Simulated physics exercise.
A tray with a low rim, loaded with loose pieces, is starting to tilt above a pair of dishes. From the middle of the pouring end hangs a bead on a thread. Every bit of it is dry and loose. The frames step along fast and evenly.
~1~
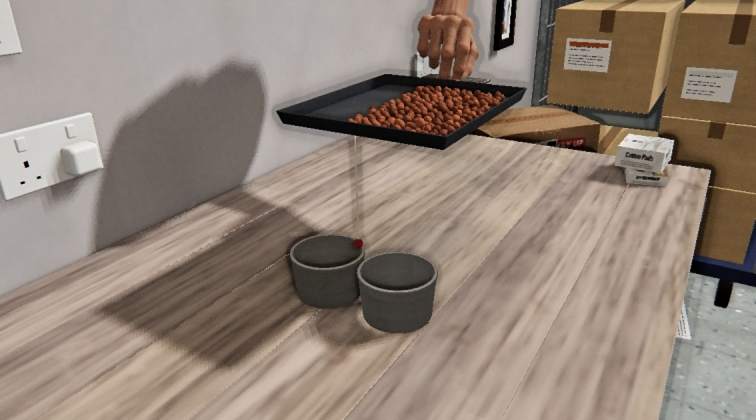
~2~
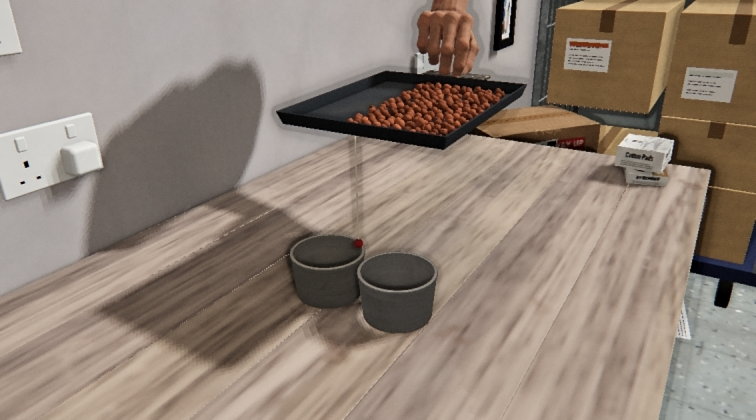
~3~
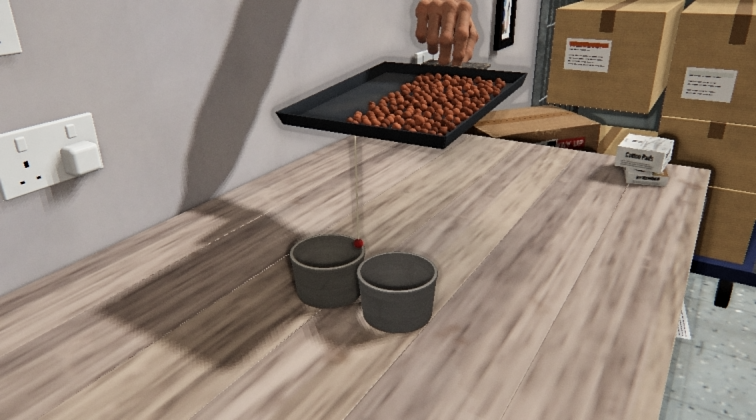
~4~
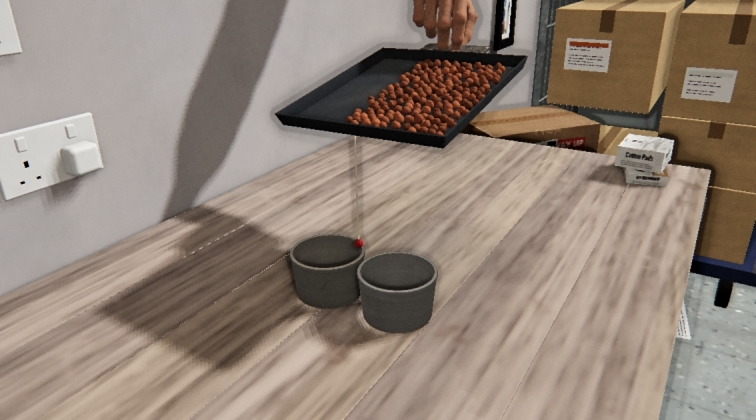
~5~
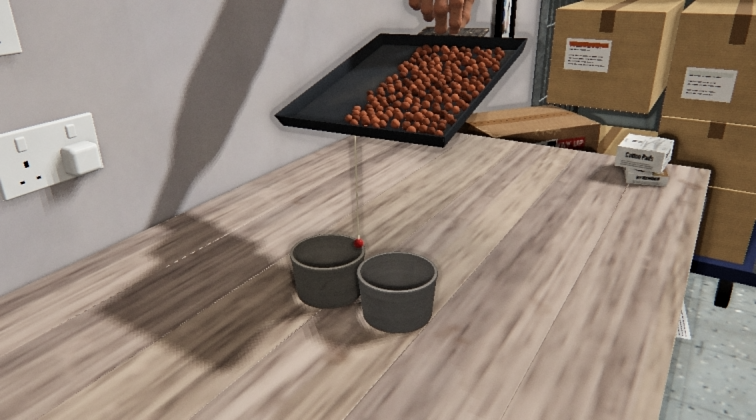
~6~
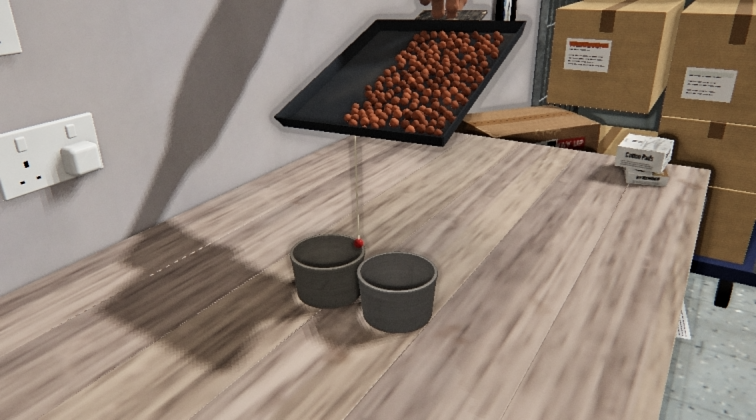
On a wooden table beside a wall socket, a hand holds a black tray of reddish-brown pellets nearly level above two grey dishes. The tray's far side rises, slightly at first and then clearly, while its near edge stays almost in place and the pellets keep their spread.
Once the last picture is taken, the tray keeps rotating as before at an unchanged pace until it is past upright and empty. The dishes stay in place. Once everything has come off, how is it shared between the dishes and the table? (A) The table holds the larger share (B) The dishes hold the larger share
Option A: The table holds the larger share.
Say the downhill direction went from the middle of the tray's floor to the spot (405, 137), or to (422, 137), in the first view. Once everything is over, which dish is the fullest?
Place one gives the rightmost dish, place two gives the rightmost dish.
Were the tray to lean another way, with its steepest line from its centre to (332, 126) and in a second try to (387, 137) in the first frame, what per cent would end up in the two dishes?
I'd expect around 30 in a hundred first and around 30 in a hundred second.
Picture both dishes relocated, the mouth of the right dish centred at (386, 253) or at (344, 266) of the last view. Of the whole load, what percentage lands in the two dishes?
It would be roughly 0 per cent, followed by roughly 60 per cent.
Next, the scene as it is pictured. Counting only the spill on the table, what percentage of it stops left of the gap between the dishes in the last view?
Estimate: About 90 percent.
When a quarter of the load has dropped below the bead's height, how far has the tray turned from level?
Close to 100 degrees, I reckon.
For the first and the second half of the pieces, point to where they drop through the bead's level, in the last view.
The first part at (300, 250); the rest at (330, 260).
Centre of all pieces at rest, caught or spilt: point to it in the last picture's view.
The centre comes to rest near (297, 314).
Shortly afterwards, tray tipped steeply; all but a few on the tray; a little in the air.
Next, tray tipped past a quarter turn; near a quarter on the tray; only a few in the right dish; a little in the left dish; near a quarter outside both; near half in the air.
Some moments later, tray tipped past a quarter turn; only a few in the right dish; near a quarter in the left dish; the bulk outside both.
In the end, tray tipped past a quarter turn; only a few in the right dish; near a quarter in the left dish; the bulk outside both.
